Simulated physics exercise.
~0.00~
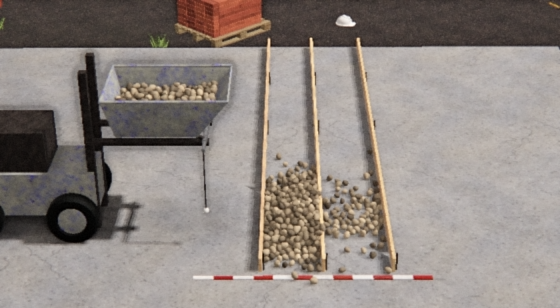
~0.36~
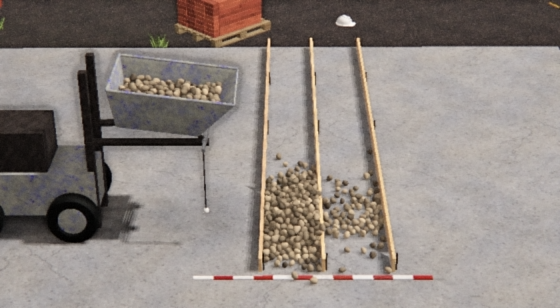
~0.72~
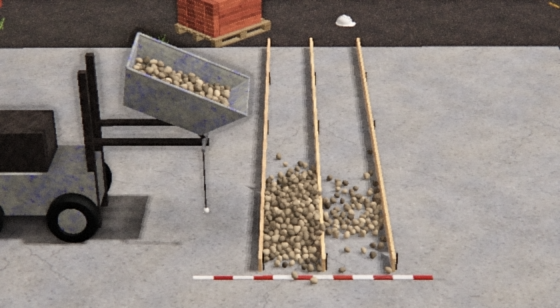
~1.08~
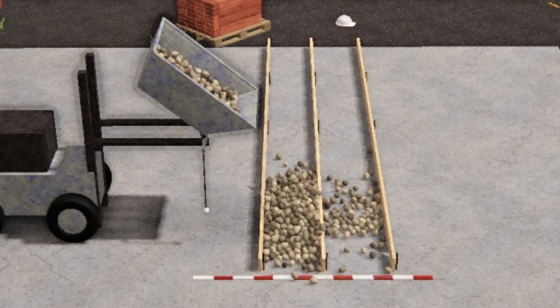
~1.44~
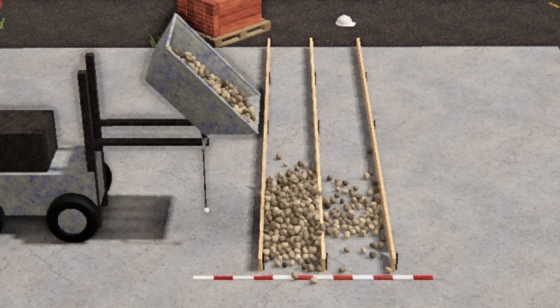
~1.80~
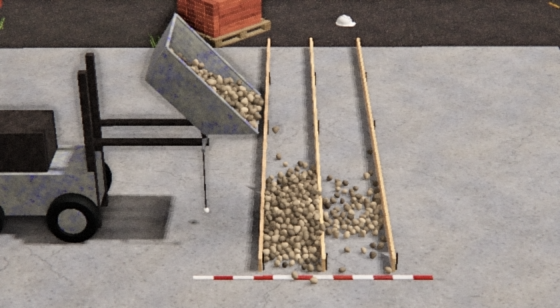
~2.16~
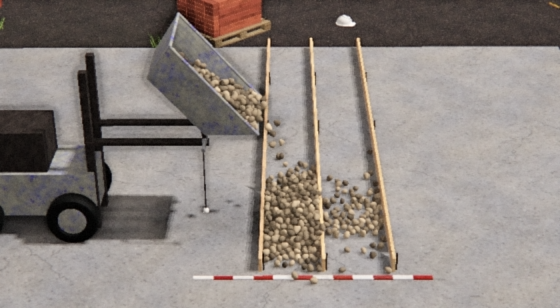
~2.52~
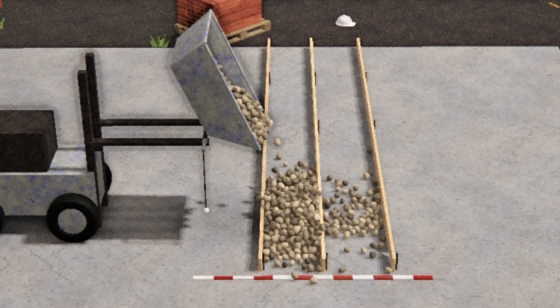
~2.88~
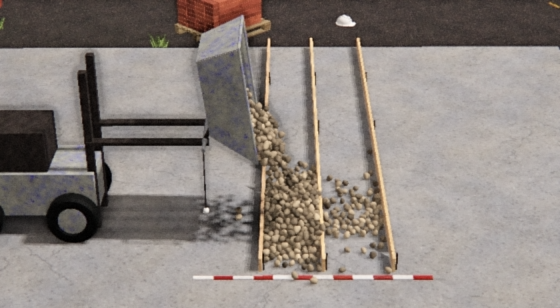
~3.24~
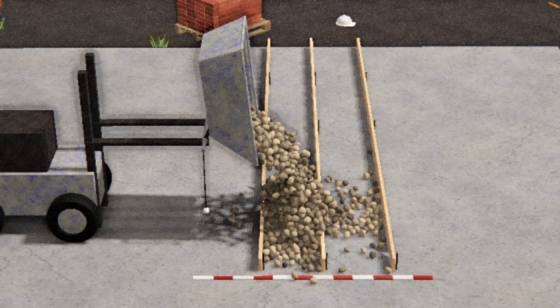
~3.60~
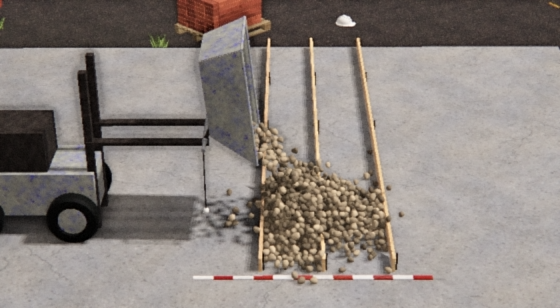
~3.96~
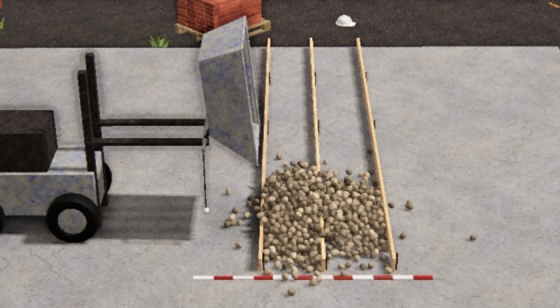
In the video, a forklift's grey skip of rounded stones tips to the right, pauses, then tilts steeply, pouring its load onto stones already lying between three wooden boards. The stones spread rightward into a broad heap across both bays, a few scattering outside, and the emptied skip stays tilted.
